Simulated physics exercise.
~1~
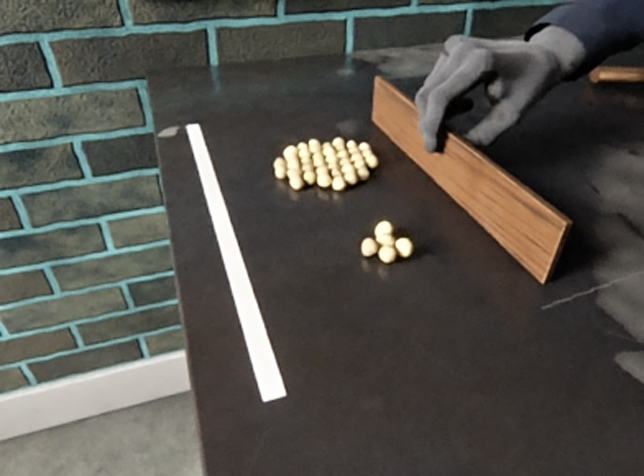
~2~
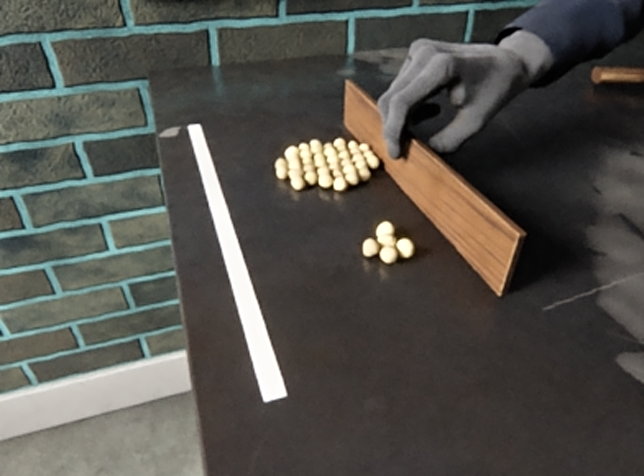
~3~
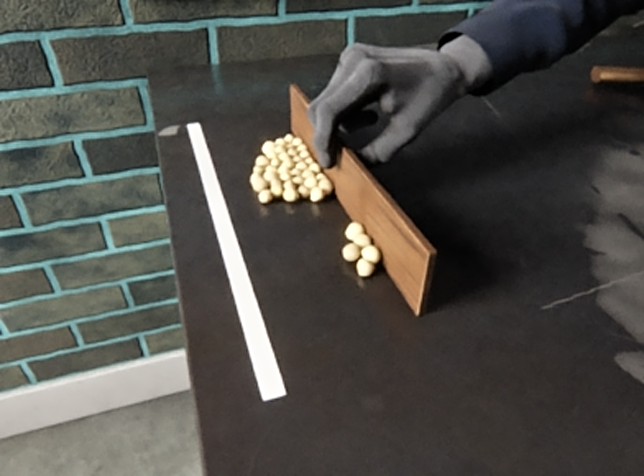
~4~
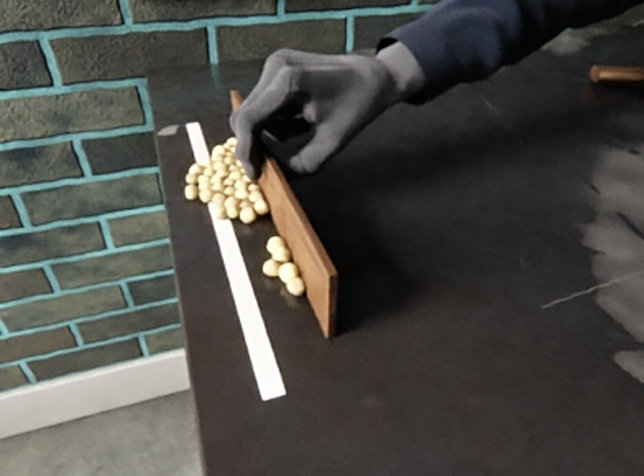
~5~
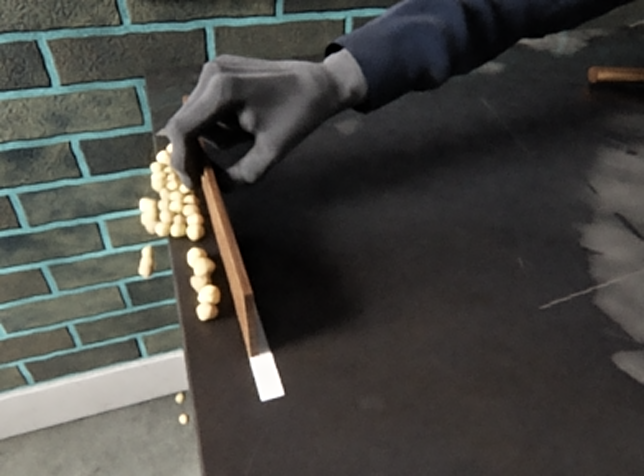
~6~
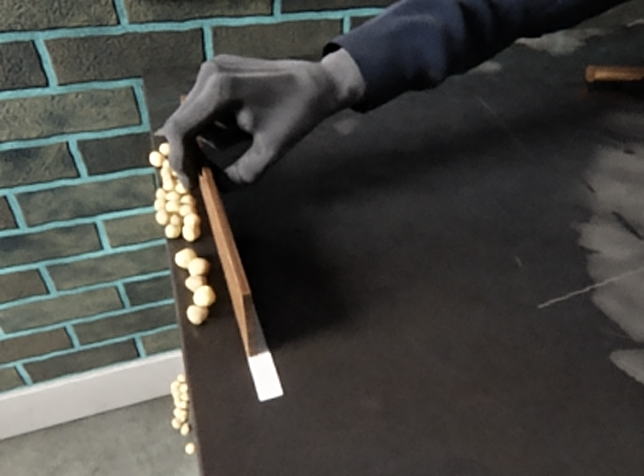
On a dark table, a hand slides a wooden strip left, pushing some pale balls off.
